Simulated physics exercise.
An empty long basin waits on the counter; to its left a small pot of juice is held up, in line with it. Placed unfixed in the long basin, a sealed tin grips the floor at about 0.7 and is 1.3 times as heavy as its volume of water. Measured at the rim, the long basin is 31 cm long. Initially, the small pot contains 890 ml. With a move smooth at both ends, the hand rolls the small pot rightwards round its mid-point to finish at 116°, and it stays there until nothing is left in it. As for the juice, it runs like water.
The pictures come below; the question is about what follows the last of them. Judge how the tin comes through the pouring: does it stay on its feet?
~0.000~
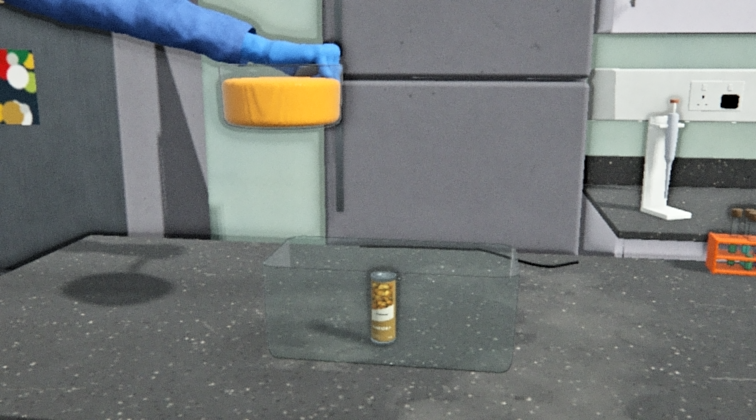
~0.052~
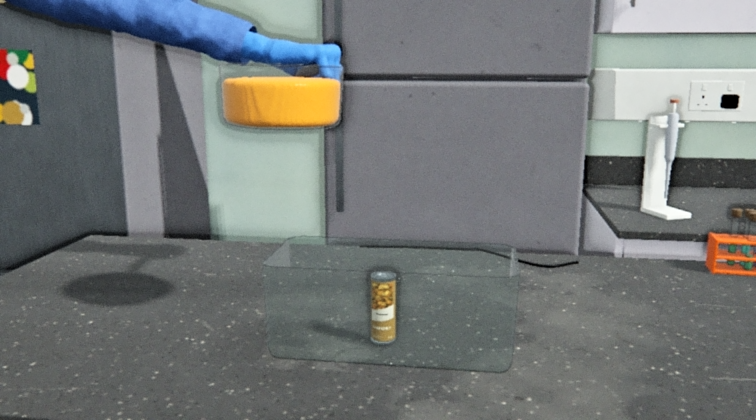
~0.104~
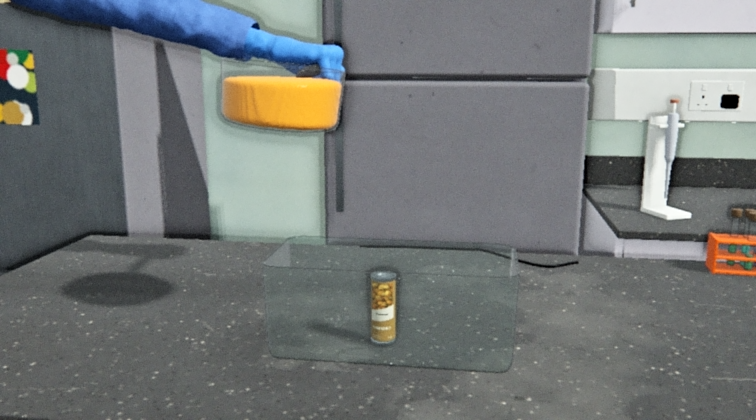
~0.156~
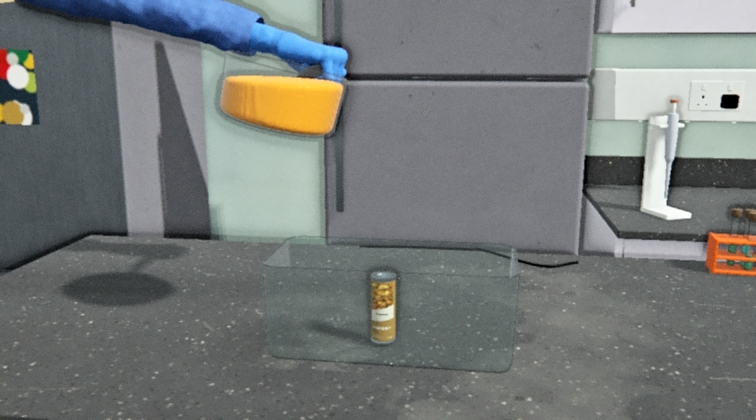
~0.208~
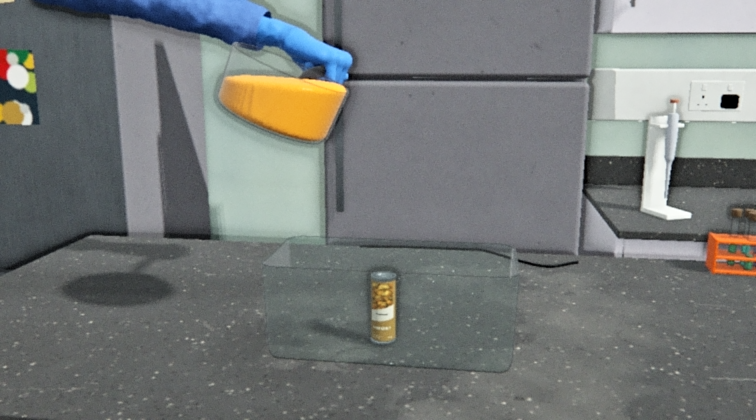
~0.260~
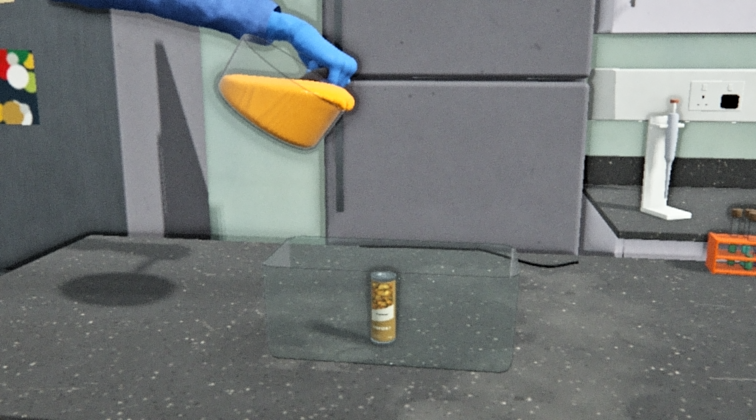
Yes - looks to me like it holds out.
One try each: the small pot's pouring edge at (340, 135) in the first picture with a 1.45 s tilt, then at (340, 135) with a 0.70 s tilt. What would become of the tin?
Run one: It does not tip. Run two: It tumbles.
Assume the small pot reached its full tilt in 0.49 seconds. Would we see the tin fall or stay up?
Result: Tin tipped over.
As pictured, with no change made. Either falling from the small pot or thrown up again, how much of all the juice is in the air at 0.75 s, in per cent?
About 8 percent.
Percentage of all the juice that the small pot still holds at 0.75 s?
Close to 2 in a hundred.
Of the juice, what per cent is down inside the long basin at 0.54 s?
Close to 26 in a hundred.
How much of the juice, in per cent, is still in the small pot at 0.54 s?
18 %.
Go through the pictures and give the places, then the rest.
It leans 0°; its right rim is at (340, 67); the juice meets the walls at (228, 81) and (339, 82); the long basin's rim runs from (276, 251) to (516, 262); the tin's top is at (384, 278), in the first frame.
It leans 2°; its right rim is at (341, 69); the juice meets the walls at (228, 80) and (340, 82), in the second frame.
It leans 6°; its right rim is at (343, 74); the juice meets the walls at (228, 80) and (341, 84), in the third frame.
It leans 14°; its right rim is at (345, 83); the juice meets the walls at (230, 79) and (343, 85), in the fourth frame.
It leans 23°; its right rim is at (346, 94); the juice meets the walls at (229, 78) and (347, 88), in the fifth frame.
It leans 35°; its right rim is at (345, 108); the juice meets the walls at (226, 76) and (341, 95); 4 per cent is over the edge, in the sixth frame.
By 0.54 s the tilt is 102° and 18 per cent is still to pour; the tin stands where it began.
By 0.75 s the tilt is 116° and 2 per cent is still to pour; the tin stands where it began.
By 0.96 s the tilt is 116° and 0 per cent is still to pour; the tin stands 1 cm from where it began.
By 1.20 s the tilt is 116° and 0 per cent is still to pour; the tin stands where it began.
At rest the tin stands where it began.
